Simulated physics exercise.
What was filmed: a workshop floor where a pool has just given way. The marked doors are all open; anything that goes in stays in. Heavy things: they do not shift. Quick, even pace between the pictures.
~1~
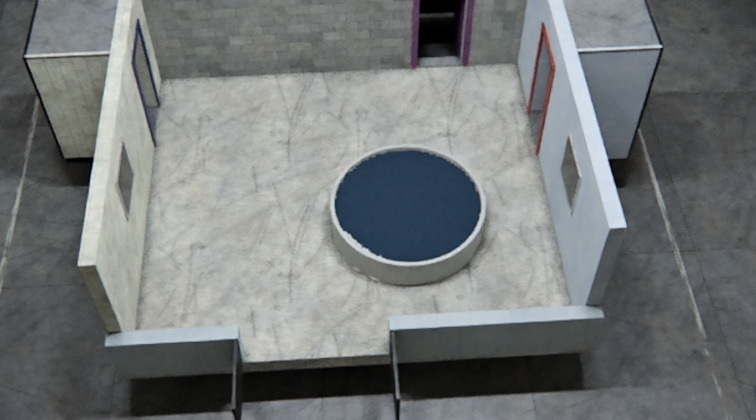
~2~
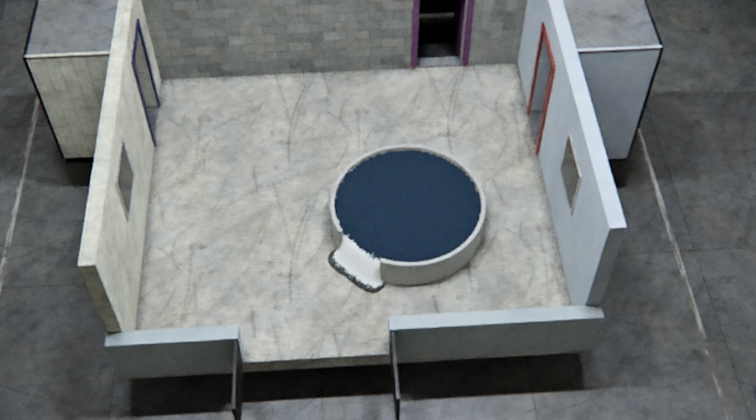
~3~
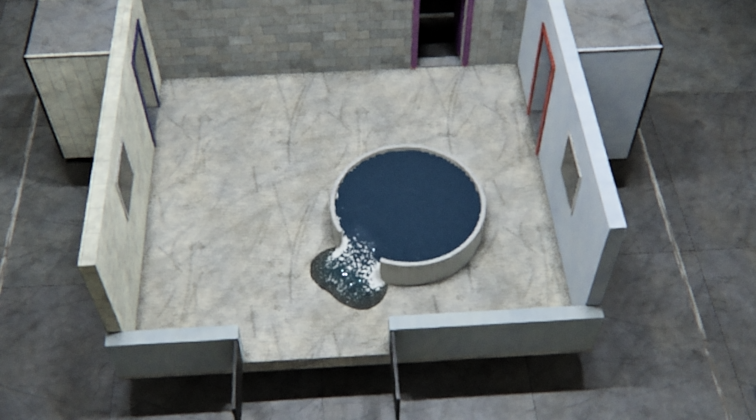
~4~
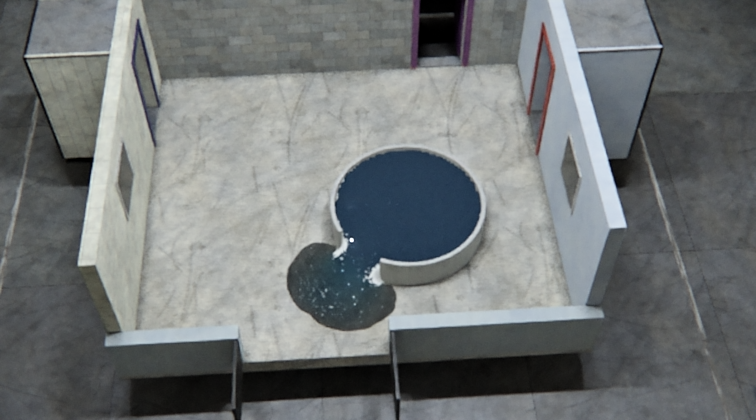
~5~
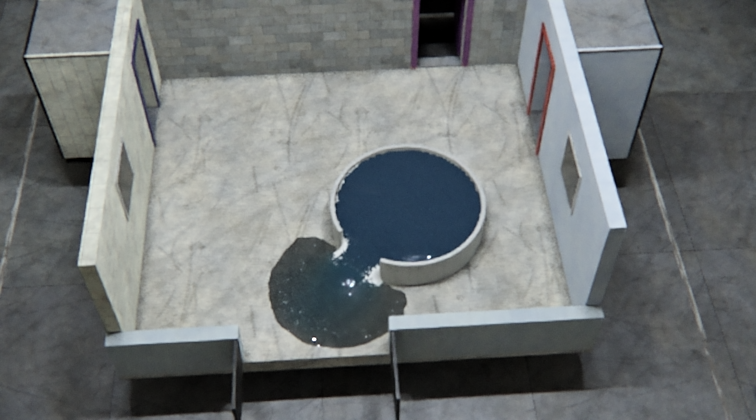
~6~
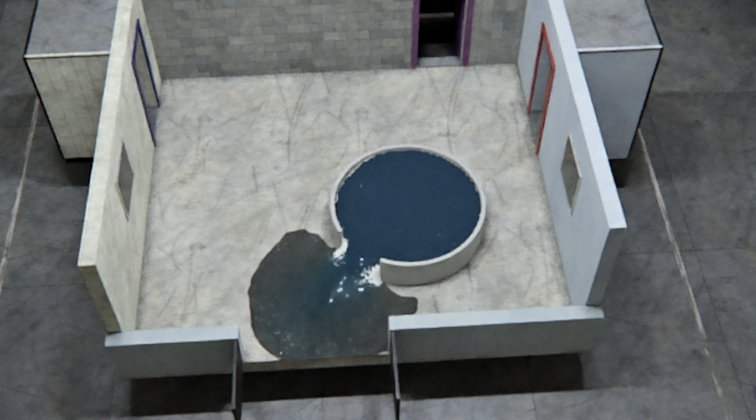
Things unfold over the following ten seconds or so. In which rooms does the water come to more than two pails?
Taking them in turn, the red door keeps to two pails or fewer, the purple door keeps to two pails or fewer, the blue door keeps to two pails or fewer.
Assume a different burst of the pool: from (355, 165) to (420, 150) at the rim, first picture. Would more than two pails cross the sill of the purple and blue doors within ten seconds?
Purple: Exceeds it; blue: Exceeds it.
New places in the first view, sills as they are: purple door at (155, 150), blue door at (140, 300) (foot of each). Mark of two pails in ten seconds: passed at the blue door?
Here the blue door overshoots the mark.
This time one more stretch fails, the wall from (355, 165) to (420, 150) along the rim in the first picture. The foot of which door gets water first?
It would be the one in purple.
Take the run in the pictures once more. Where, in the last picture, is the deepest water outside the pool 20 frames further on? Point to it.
Look close to (156, 354).
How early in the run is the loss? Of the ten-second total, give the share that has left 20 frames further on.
Close to 50 per cent.
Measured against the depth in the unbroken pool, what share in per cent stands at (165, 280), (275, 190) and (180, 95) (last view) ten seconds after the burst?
About 12 per cent, then 4 per cent, then 12 per cent.
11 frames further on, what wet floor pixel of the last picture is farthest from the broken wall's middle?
I'd put it around (133, 355).
A moment on, water covers 15 % of the floor; the red door not reached, the purple door not reached, the blue door not reached.
Next, water covers 20 % of the floor; the red door not reached, the purple door not reached, the blue door not reached.
Then, water covers 20 % of the floor; the red door not reached, the purple door not reached, the blue door not reached.
Later, water covers 45 % of the floor; the red door not reached, the purple door not reached, the blue door wet at the sill, nothing in.
In the end, water covers 60 % of the floor; the red door not reached, the purple door not reached, the blue door wet at the sill, nothing in.
